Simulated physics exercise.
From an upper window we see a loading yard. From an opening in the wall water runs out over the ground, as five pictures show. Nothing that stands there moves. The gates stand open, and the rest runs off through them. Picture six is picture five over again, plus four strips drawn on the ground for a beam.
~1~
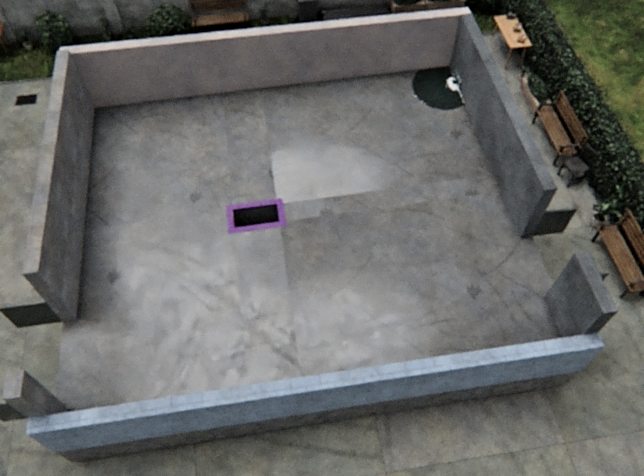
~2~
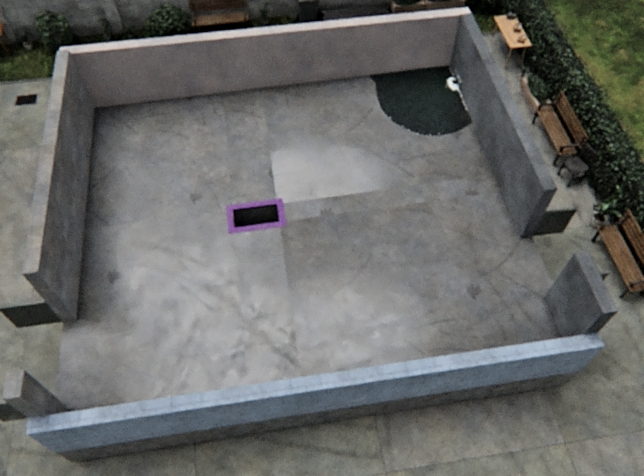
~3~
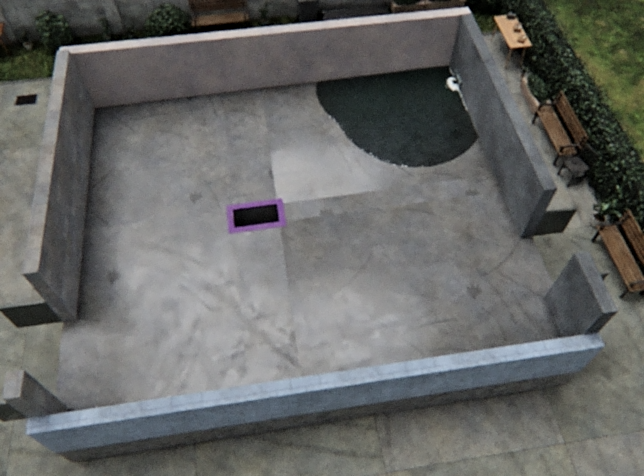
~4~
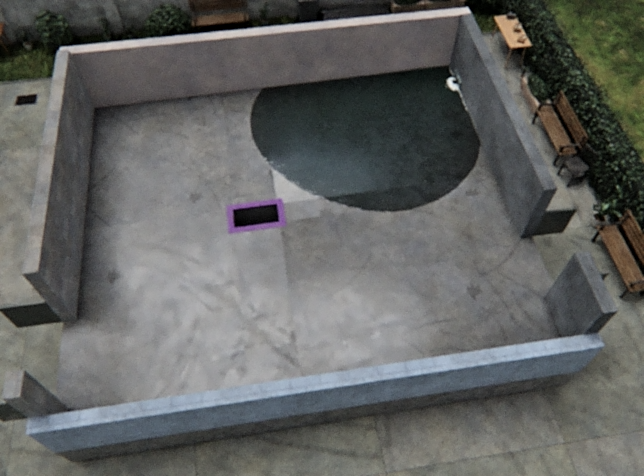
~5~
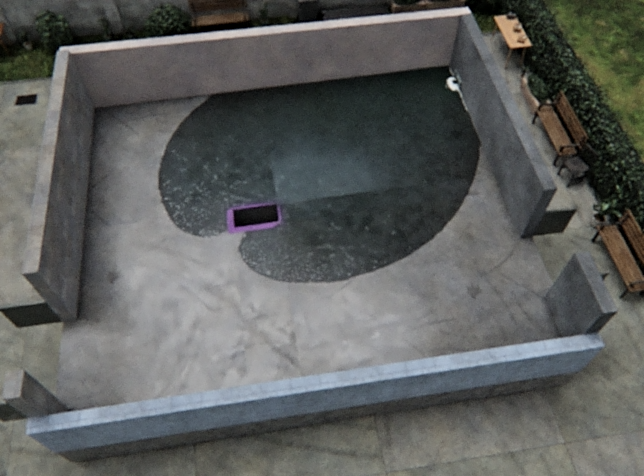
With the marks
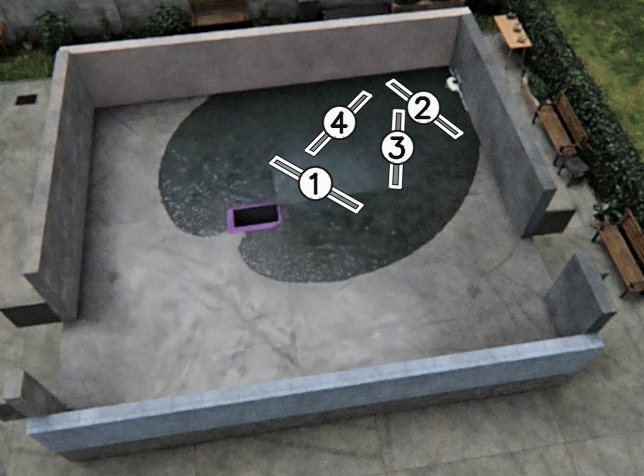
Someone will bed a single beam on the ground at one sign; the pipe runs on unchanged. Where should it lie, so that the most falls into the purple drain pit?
4.
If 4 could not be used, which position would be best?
The answer is 3.
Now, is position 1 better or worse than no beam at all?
Worse.
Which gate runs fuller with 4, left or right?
The left gate.
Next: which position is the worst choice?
That would be 1.
On the marked copy, 1 from (273, 160) to (359, 208); 2 from (390, 82) to (458, 135); 3 from (395, 186) to (399, 110); 4 from (310, 152) to (366, 93).
For position 1, next to none of the stream runs into the purple drain pit, about 97 % out by the gates.
For position 2, about 12 % of the stream runs into the purple drain pit, about 86 % out by the gates.
For position 3, about 15 % of the stream runs into the purple drain pit, about 84 % out by the gates.
For position 4, about 23 % of the stream runs into the purple drain pit, about 76 % out by the gates.
